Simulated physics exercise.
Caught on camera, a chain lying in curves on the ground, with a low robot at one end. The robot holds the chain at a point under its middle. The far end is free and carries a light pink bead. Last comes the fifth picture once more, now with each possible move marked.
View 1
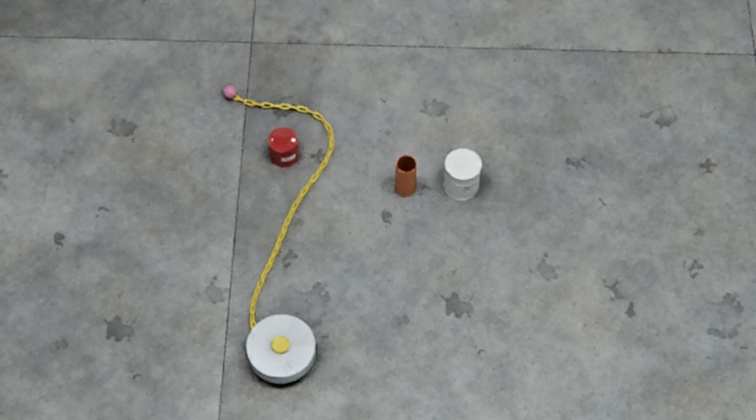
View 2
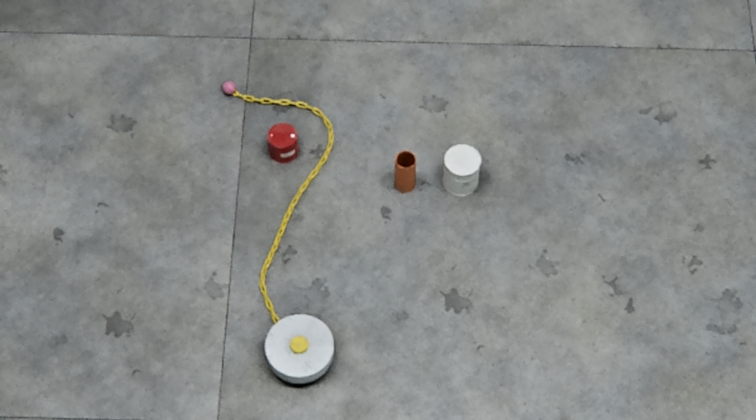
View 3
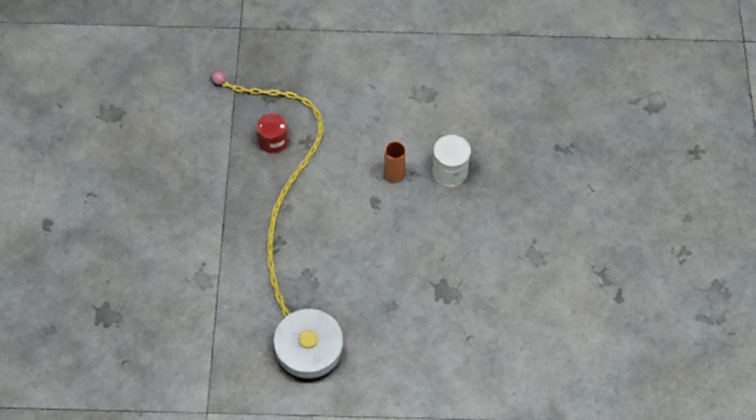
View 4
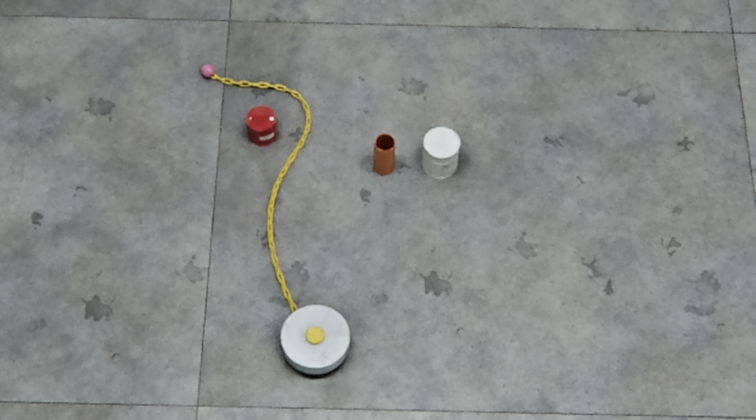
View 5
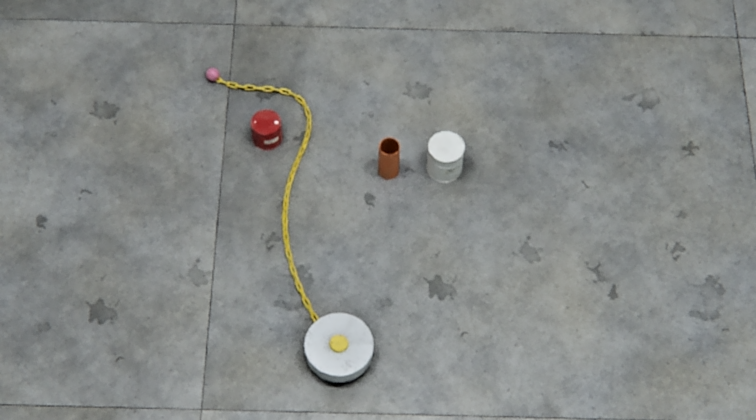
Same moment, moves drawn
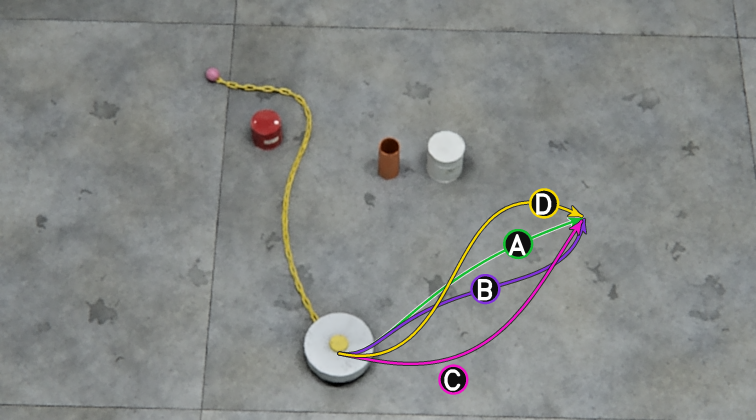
A low, round white robot with a yellow centre moves a short way to the right across the grey floor, shifting the near part of a curved yellow chain, while the pink-beaded end stays beside a red pot.
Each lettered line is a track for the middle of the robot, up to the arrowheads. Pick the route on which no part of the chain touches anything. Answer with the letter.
It should follow B.
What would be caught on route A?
It meets the orange post.
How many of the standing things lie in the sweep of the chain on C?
In all, one.
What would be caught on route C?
It is the red pot.
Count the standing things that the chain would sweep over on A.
It sweeps one.
On the marked copy, A from (339, 353) via (458, 278) to (582, 218); B from (339, 353) via (470, 294) to (584, 220); C from (339, 353) via (498, 333) to (582, 221); D from (339, 353) via (457, 270) to (582, 216).
Following B. Soon after the start, robot (440, 299), middle of the chain (297, 185), free end (213, 75).
Later, robot (547, 263), middle of the chain (358, 191), free end (220, 78).
In the end, robot (586, 212), middle of the chain (385, 193), free end (237, 86); nothing has been touched.
As for the rest, A meets the orange post; C meets the red pot; D meets the white keg and orange post.
